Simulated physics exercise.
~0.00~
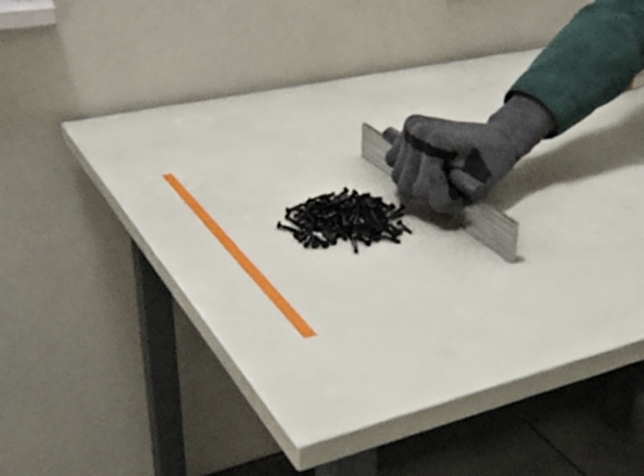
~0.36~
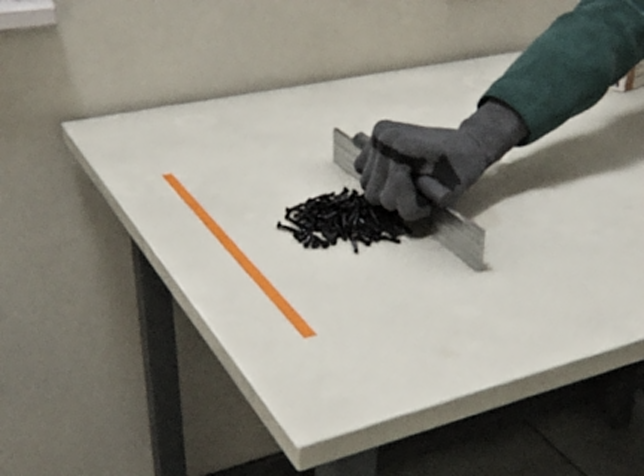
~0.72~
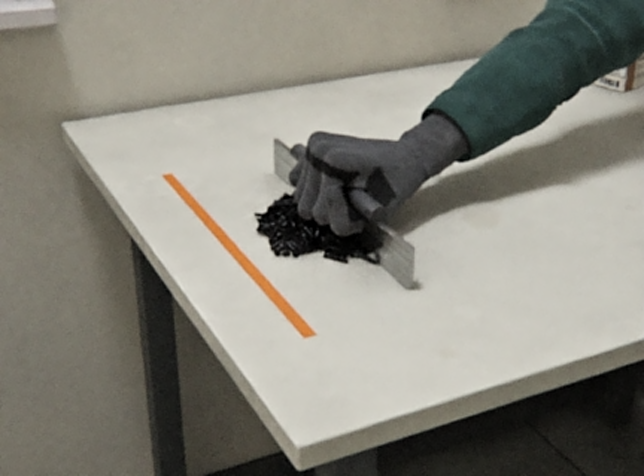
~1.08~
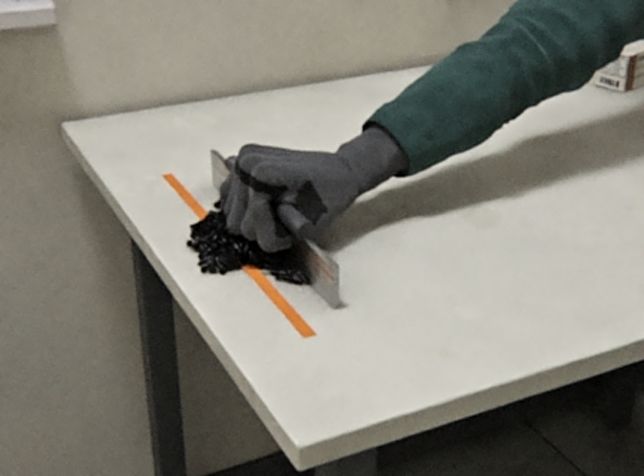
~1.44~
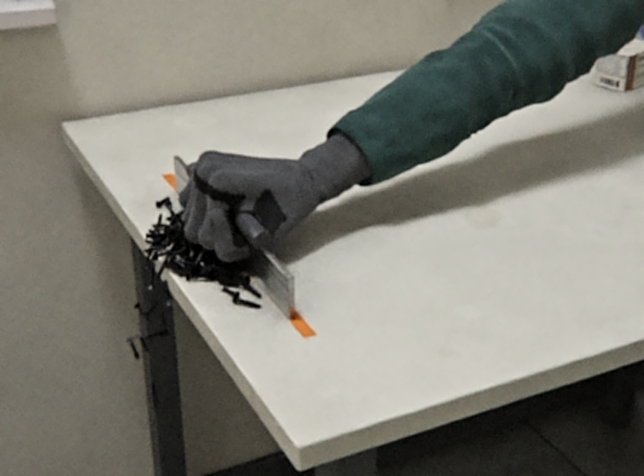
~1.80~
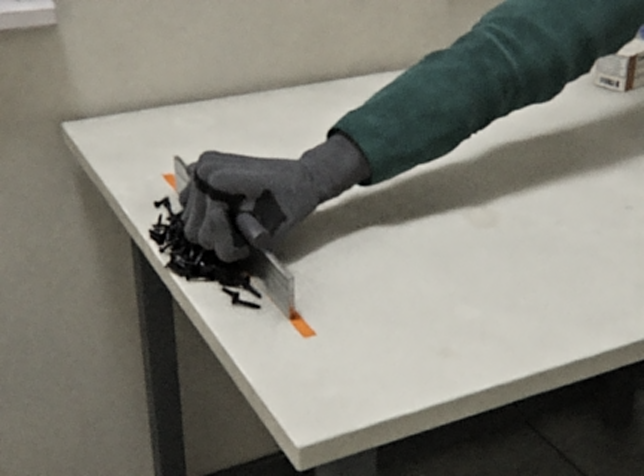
On a white table, a gloved hand scrapes black screws left to orange tape, spilling some.
